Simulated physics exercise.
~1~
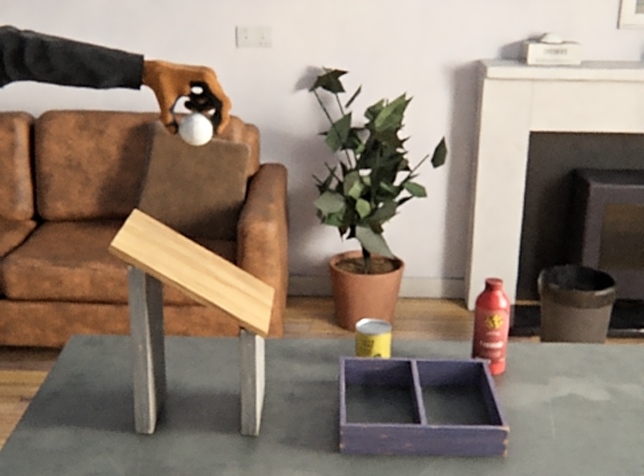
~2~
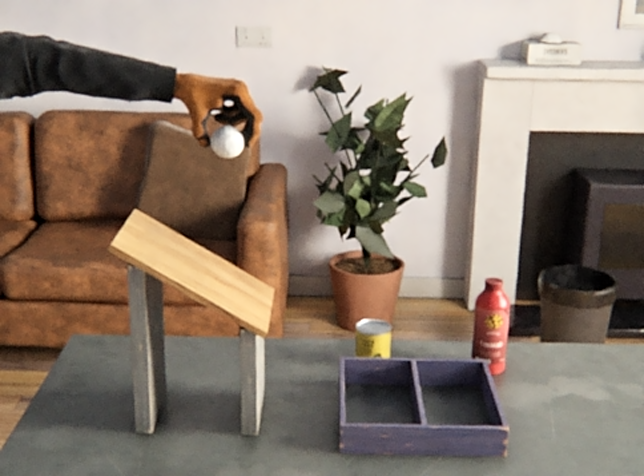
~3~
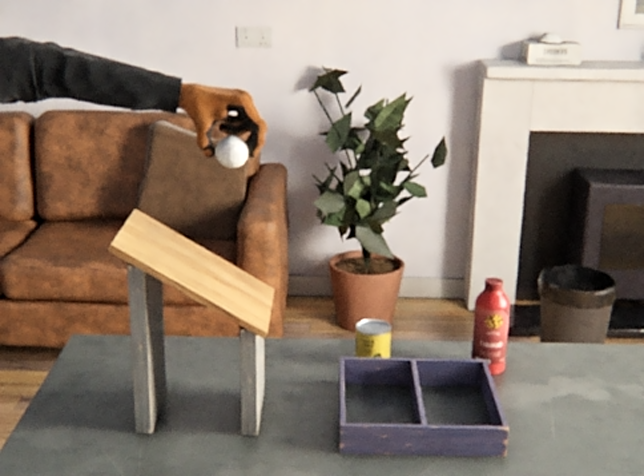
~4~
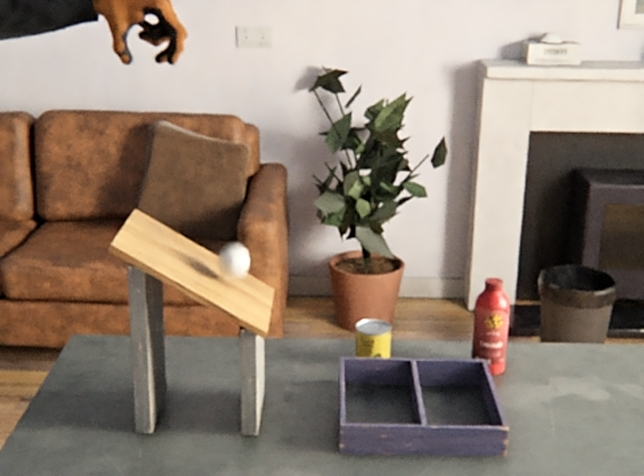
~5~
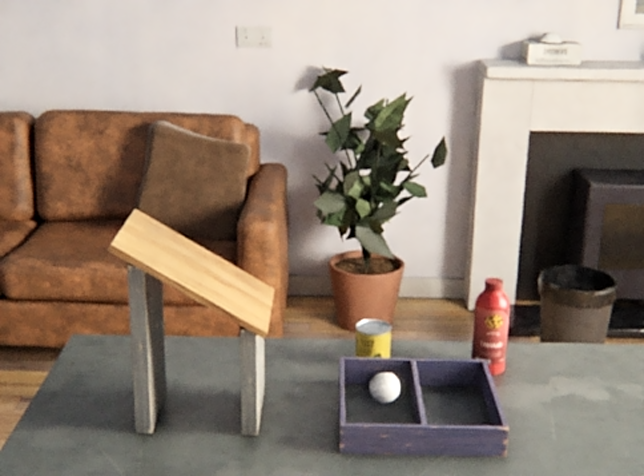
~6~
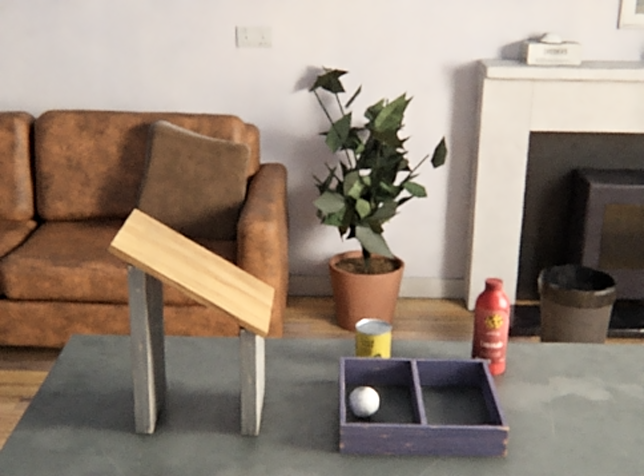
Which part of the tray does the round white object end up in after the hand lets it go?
It ends up in the left bay of the tray, the one nearer the sloping board.
At the start, a hand holds a small, round white object above a sloping wooden board, with a divided purple tray, a yellow tin and a red bottle farther right on the table. The hand carries the white object to the right and lowers it slightly. It then lets go and draws back to the left, while the white object is low over the sloping board. Next, the object is in the left bay of the tray. It shifts slightly left and toward the front, ending inside that same bay, with the tin and bottle still in their places.
